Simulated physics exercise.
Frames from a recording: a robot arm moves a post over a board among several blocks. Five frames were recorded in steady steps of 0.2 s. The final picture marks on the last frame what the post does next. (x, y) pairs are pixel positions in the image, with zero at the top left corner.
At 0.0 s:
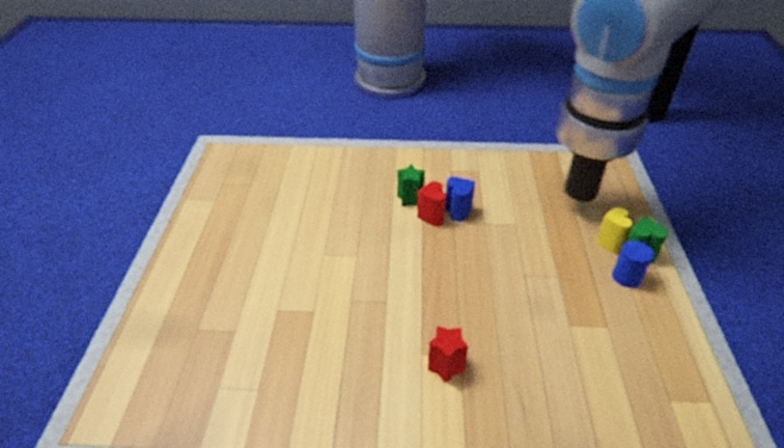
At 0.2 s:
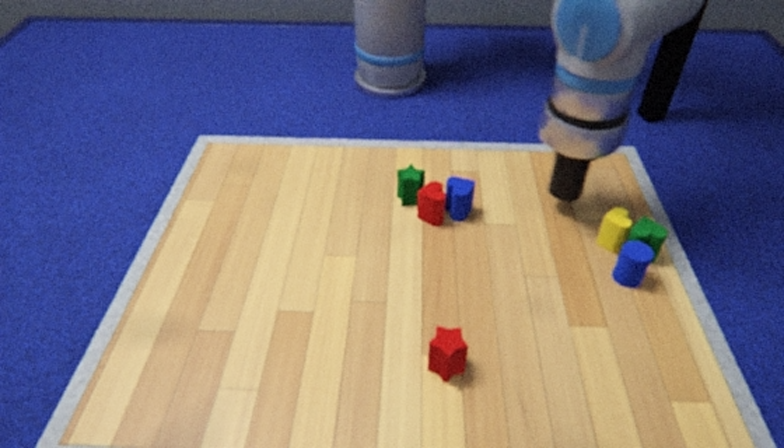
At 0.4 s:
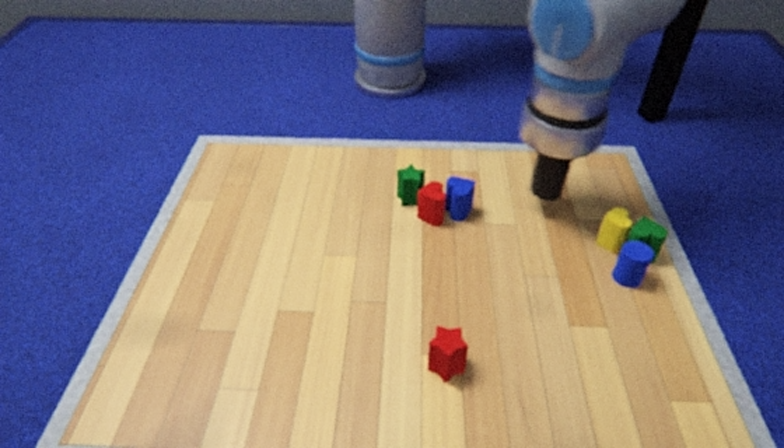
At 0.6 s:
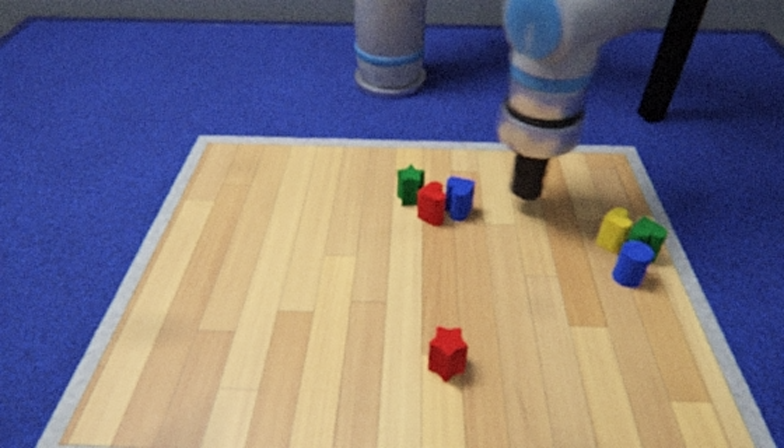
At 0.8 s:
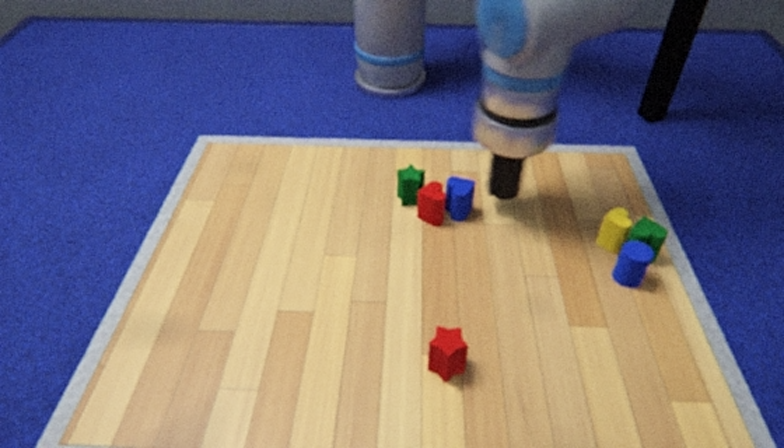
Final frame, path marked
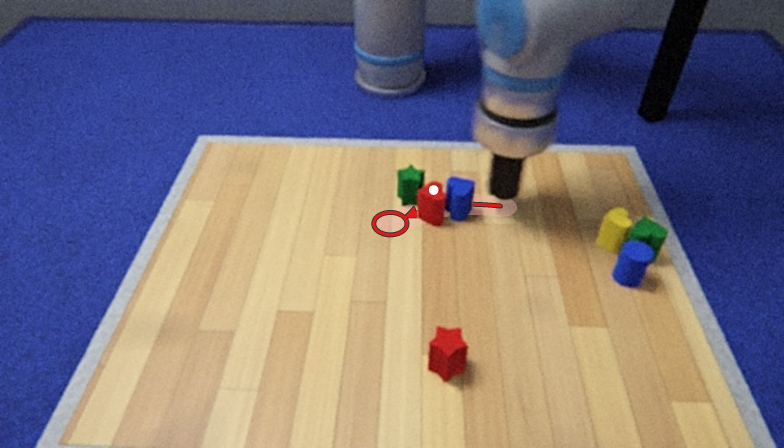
A robot arm moves its black post left across a wooden board among several colored blocks.
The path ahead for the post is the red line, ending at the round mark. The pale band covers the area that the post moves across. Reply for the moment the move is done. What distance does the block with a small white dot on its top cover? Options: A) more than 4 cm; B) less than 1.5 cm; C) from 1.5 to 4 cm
It's A.
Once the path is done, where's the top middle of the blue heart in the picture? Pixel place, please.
Its top centre lands on (366, 208).
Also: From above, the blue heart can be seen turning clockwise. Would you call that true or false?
The statement is false.
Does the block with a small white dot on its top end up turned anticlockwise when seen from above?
My answer is yes.
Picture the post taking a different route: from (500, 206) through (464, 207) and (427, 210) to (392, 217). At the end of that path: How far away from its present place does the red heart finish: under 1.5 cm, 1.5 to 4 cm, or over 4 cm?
Over 4 cm.
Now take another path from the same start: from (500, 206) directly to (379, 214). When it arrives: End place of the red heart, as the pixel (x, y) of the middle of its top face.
It sits at (378, 210).
The drawn path runs from (500, 206) via (461, 204) and (424, 210), ending at (390, 223); the dot is on the red heart.
On the path given first. One third of the way, post at (462, 188); red heart at (416, 194), turned 25° anticlockwise; blue heart at (434, 187), turned 10° anticlockwise.
Two thirds of the way, post at (424, 194); green star block at (405, 172), turned 25° clockwise; red heart at (389, 209), turned 50° anticlockwise; blue heart at (400, 196), turned 40° anticlockwise.
At the end, post at (390, 207); green star block at (400, 172), turned 50° clockwise; red heart at (372, 223), turned 85° anticlockwise; blue heart at (366, 208), turned 75° anticlockwise.
